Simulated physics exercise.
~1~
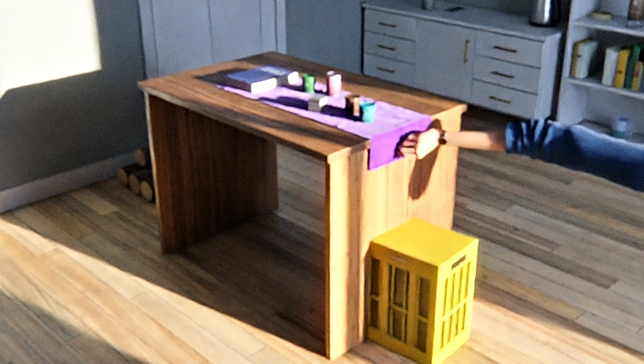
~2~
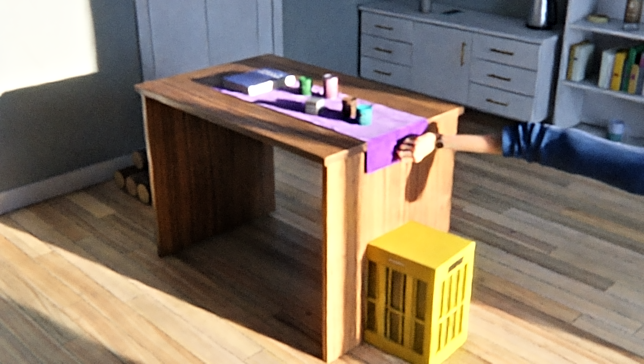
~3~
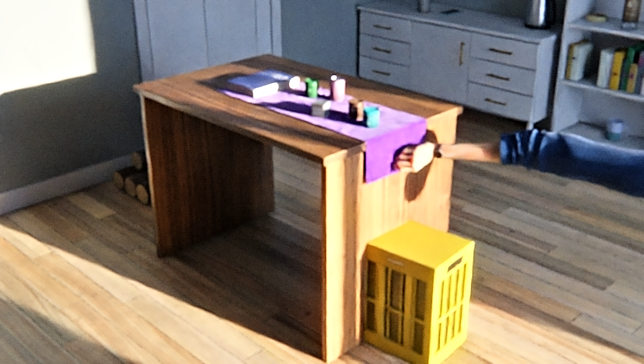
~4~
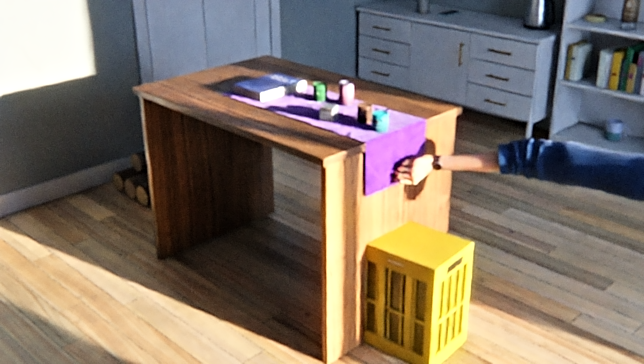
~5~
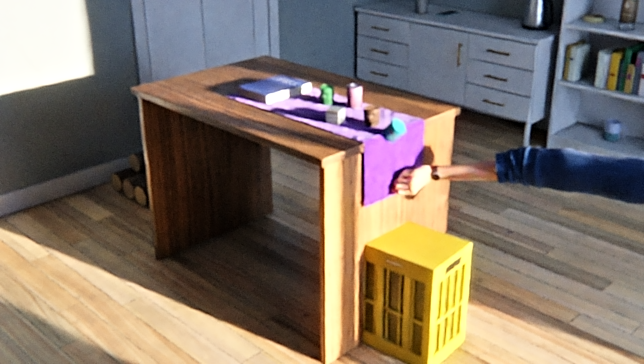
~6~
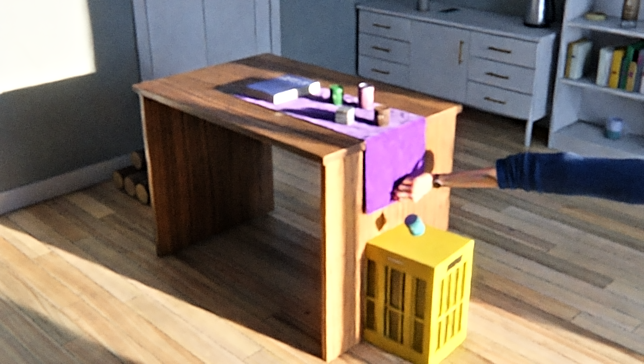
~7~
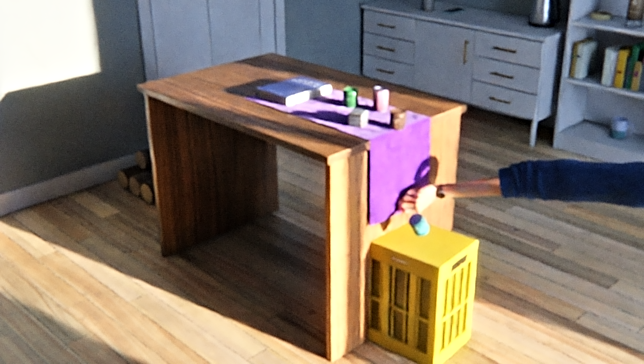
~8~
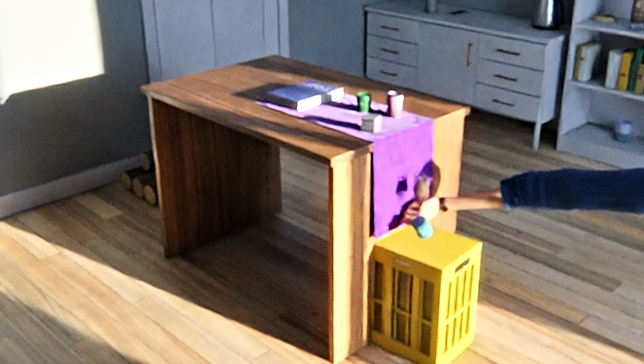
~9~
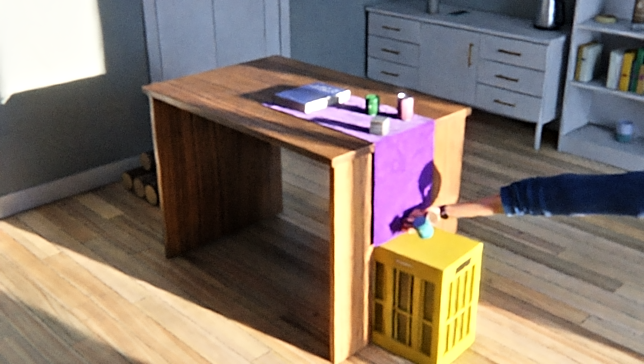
In a sunlit room, a hand pulls a purple cloth down, dropping two pots off the desk.
